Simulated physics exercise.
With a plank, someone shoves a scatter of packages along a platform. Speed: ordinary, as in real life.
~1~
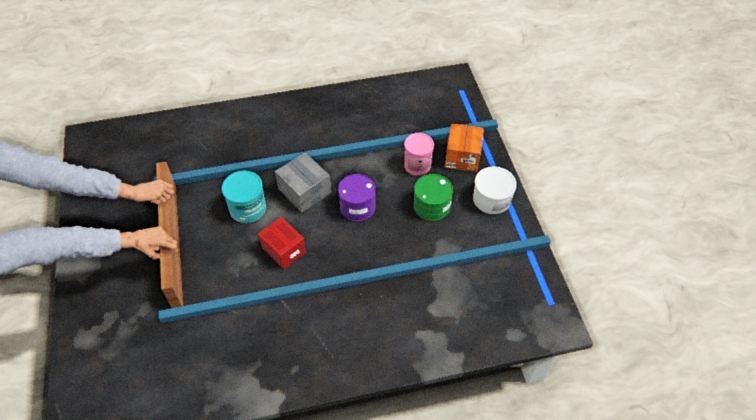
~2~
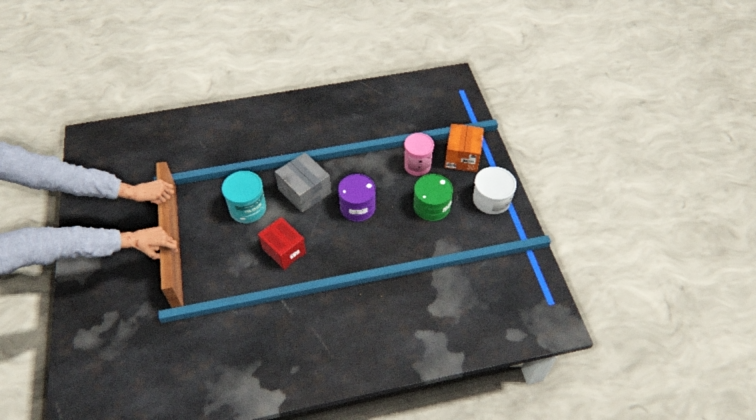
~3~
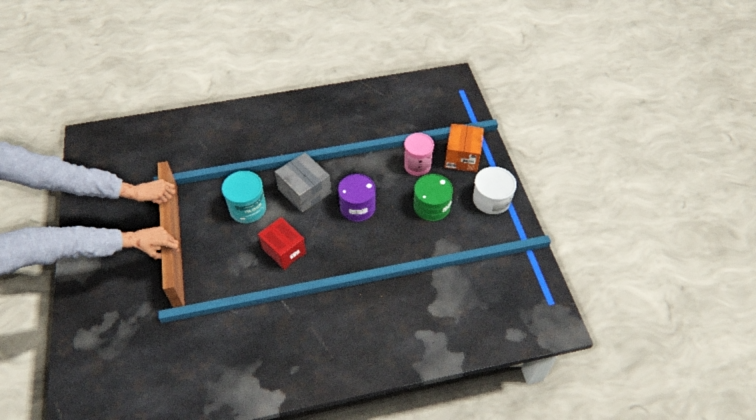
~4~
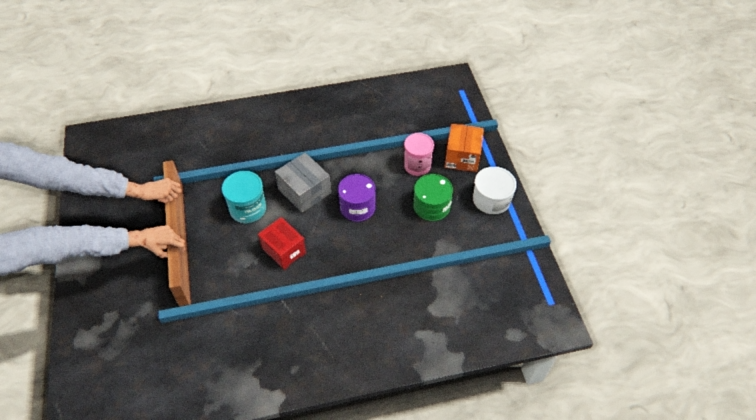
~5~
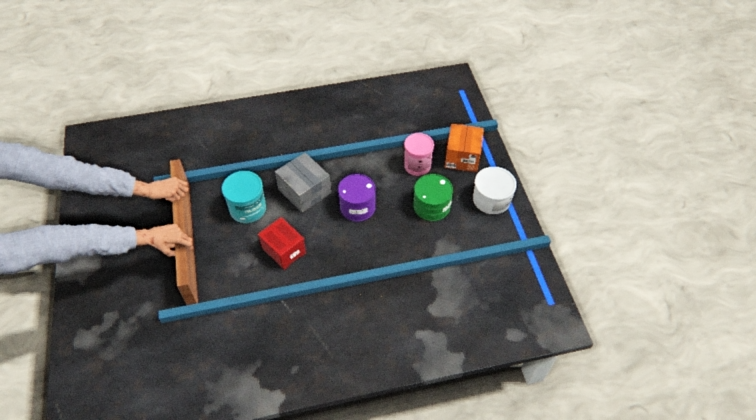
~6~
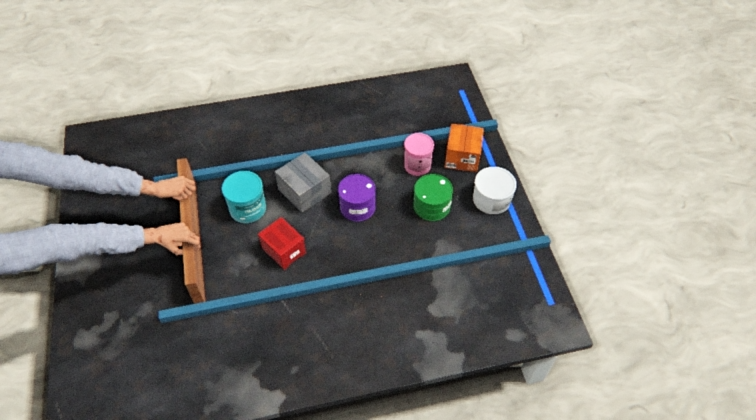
Two hands in grey-blue sleeves hold a wooden plank at the left of a dark, stained platform on pale ground, seen from above at an angle. Between two blue rails sit cyan, purple, pink, green and white canisters with grey, red and orange boxes, near a blue tape line at right. The hands stay still, then slide the plank slightly right, touching nothing, while packages and camera remain still.
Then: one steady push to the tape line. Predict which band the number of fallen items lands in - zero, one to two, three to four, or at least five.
It ends with four plus at least one more down.
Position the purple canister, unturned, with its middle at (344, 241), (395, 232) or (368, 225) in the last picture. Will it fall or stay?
At the three spots, the purple canister tips over, tips over and tips over.
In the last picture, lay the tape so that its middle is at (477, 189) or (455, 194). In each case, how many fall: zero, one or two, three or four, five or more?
First place: Five or more; second place: 3 or 4.
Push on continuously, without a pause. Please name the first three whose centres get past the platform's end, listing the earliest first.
The orange parcel comes first, followed by the white pail and then the pink pail.
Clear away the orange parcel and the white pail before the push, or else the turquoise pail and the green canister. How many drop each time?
The counts would be 3 and 3.
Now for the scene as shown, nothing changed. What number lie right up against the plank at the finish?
Looks like 3 of them, all told.
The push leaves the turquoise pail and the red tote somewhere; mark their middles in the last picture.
In the last picture the turquoise pail sits around (512, 151) and the red tote around (531, 209).
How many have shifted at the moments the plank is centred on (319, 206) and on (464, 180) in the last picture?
4 at one spot and 8 at the other.
Early on, none off yet; white pail at rest near (494, 191); orange parcel at rest near (464, 148); green canister at rest near (433, 197).
Finally, the number that fall off is five or more; lost, grey box, pink pail, green canister, orange parcel and white pail.
